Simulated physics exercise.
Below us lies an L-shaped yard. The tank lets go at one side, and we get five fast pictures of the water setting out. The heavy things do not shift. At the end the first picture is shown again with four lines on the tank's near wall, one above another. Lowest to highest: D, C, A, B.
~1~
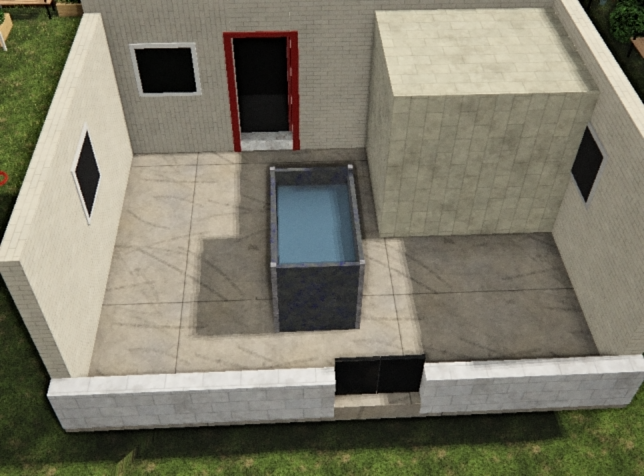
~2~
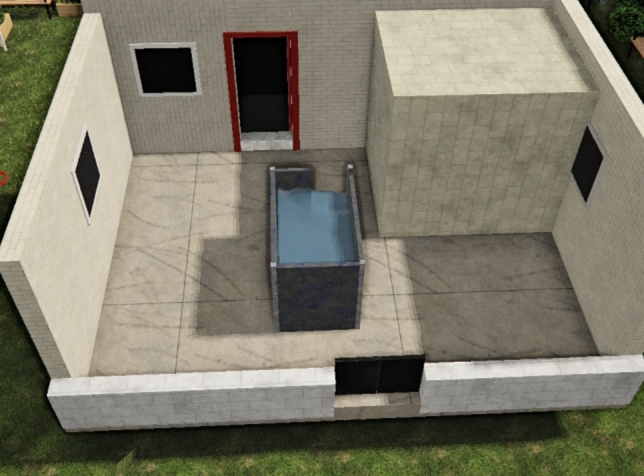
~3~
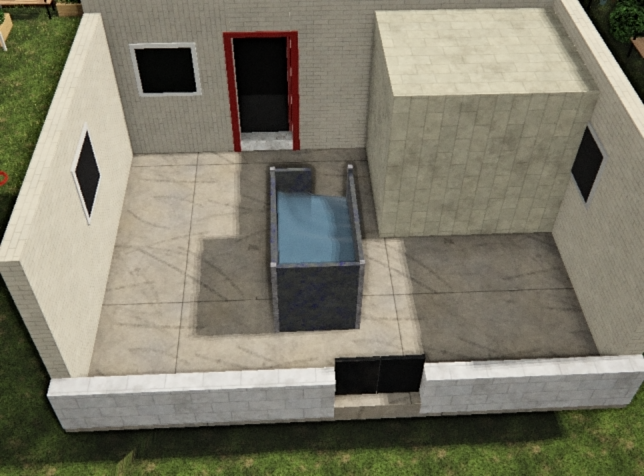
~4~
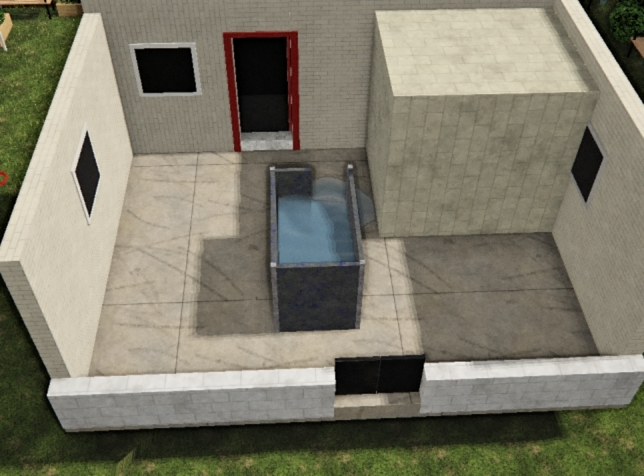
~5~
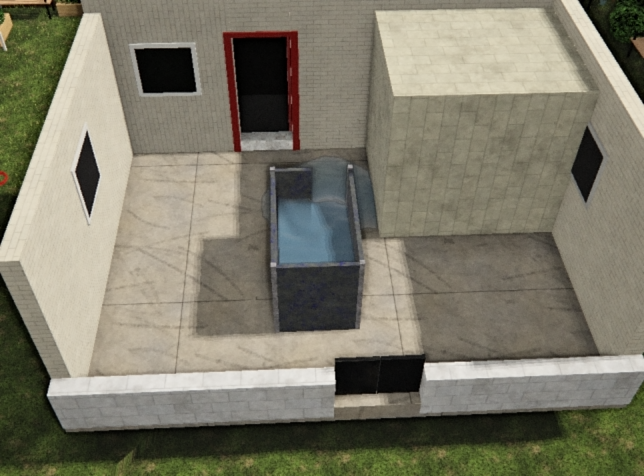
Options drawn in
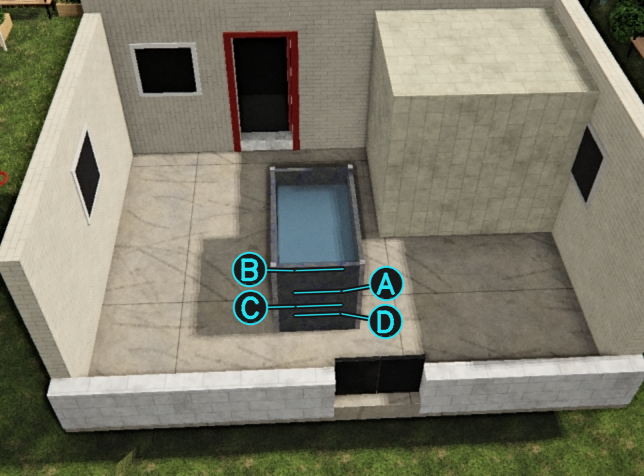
The clip opens on a walled, L-shaped yard seen from above, with blue water resting in a dark tank near a red-framed doorway. The water drops away at the tank's back-left corner, then a faint, translucent sheet of it spreads past the far right side, beside the pale block.
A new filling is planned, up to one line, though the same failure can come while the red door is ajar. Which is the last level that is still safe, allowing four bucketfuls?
I would pick mark A.
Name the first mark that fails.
That is mark B.
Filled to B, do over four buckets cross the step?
Yes.
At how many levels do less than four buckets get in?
Three of them.
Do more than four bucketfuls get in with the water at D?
No, that is safe.
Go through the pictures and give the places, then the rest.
In the first picture, water in the tank at rest, its middle at (314, 228); foot of the red doorway at (267, 150); shut gate at (379, 363).
In the second picture, water covers 1 % of the ground, its front hidden from here.
In the third picture, water covers 2 % of the ground, its front hidden from here.
In the fourth picture, water covers 5 % of the ground, its front hidden from here.
In the fifth picture, water covers 10 % of the ground, its front hidden from here.
In cyan, A at (318, 292); B at (318, 269); C at (318, 305); D at (318, 314); from the bottom up D, C, A, B.
Choosing A, a bucket or two gets in.
Choosing B, about 10 bucketfuls get in.
Choosing C, nothing gets over.
Choosing D, nothing gets over.
